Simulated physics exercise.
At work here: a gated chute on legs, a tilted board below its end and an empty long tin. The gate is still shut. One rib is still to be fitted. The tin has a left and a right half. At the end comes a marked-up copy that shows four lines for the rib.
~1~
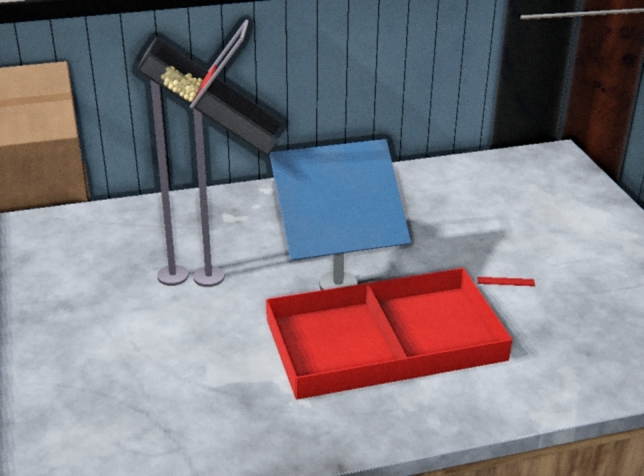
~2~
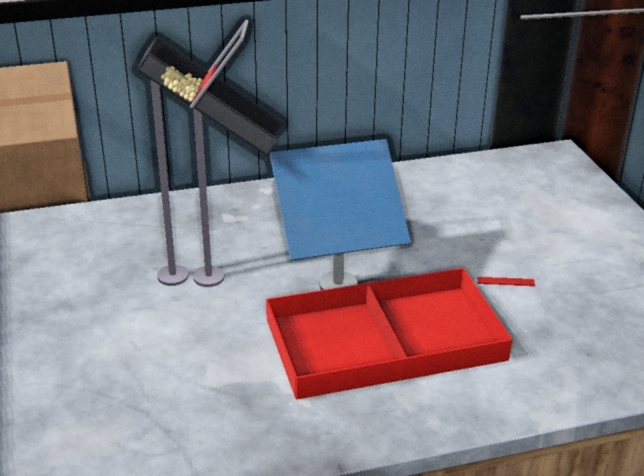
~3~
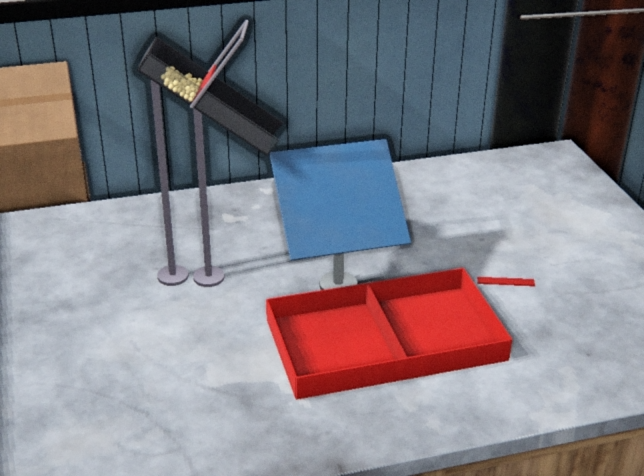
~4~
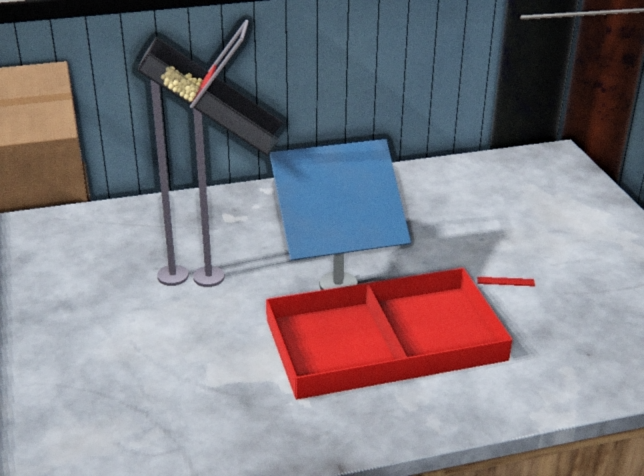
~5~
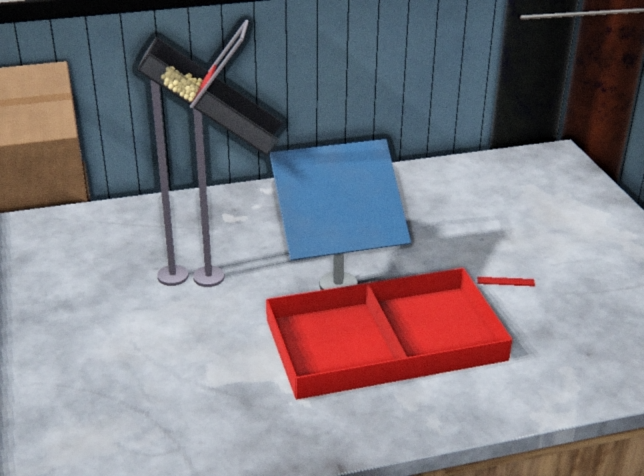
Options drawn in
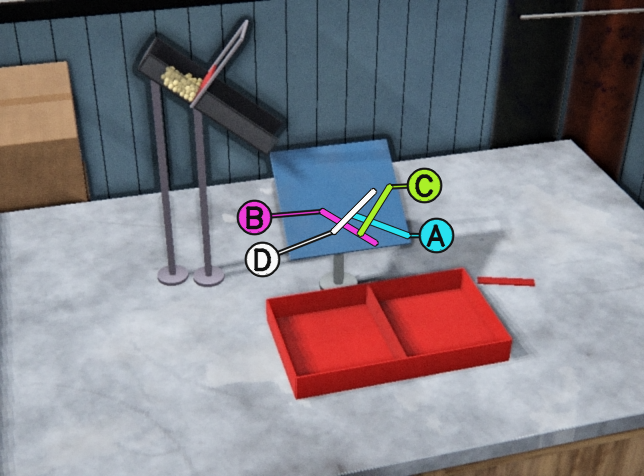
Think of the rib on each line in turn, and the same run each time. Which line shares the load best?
Line A.
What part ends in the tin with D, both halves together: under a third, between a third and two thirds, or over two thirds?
Over two thirds.
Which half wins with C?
Left.
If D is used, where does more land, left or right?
The left half.
On the marked copy, line A from (350, 214) to (407, 235); line B from (322, 211) to (375, 242); line C from (389, 186) to (360, 233); line D from (373, 191) to (333, 231).
For line A, of what is caught, about a third in the left half, about two thirds in the right.
For line B, of what is caught, a small part in the left half, nearly all in the right.
For line C, of what is caught, most in the left half, about a quarter in the right.
For line D, of what is caught, nearly all in the left half, a stray few in the right.
